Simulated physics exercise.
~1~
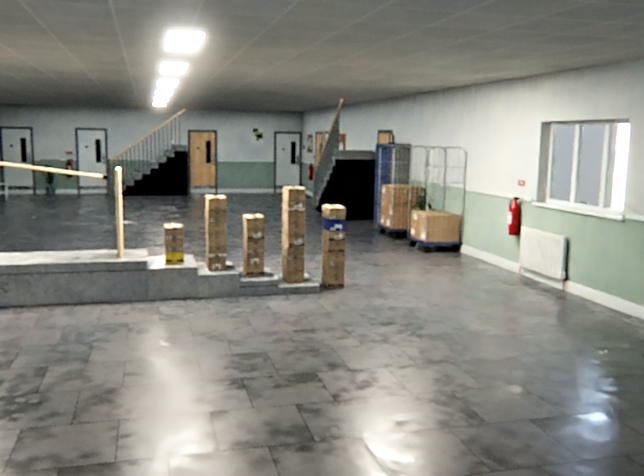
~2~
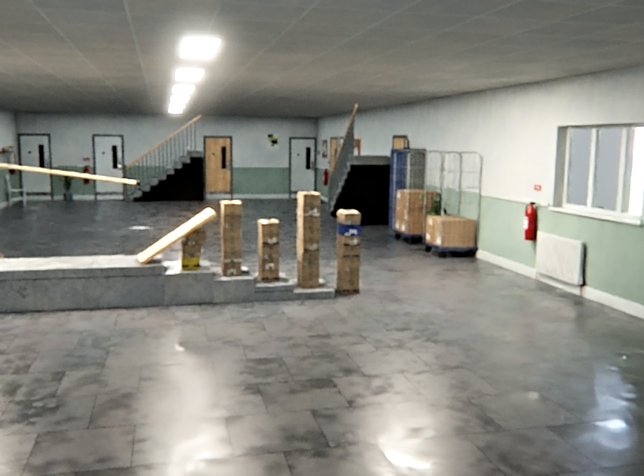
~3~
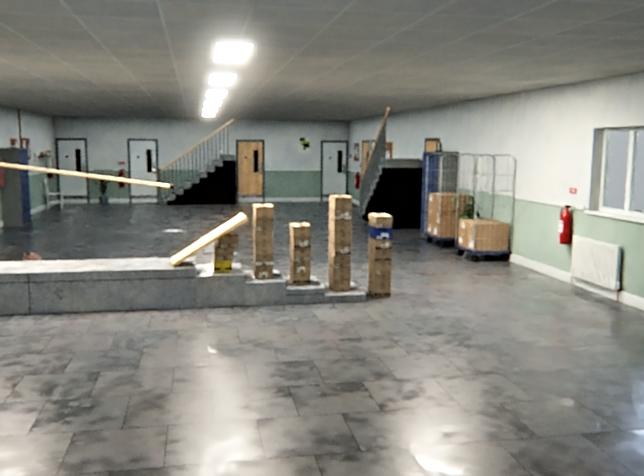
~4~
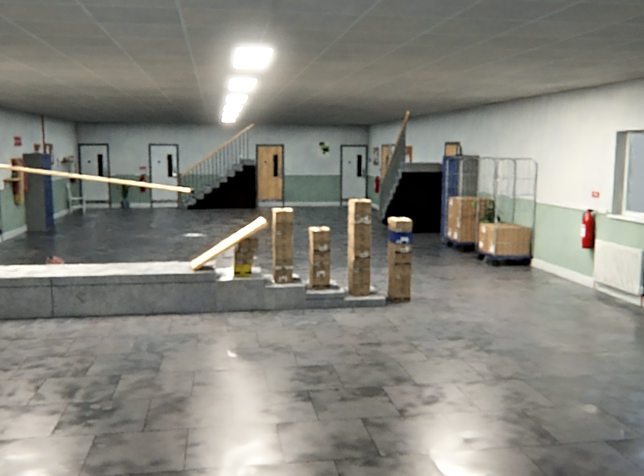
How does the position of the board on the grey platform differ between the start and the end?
At the start the board stands upright on the platform, and at the end it leans to the right against the nearest stack of parcels.
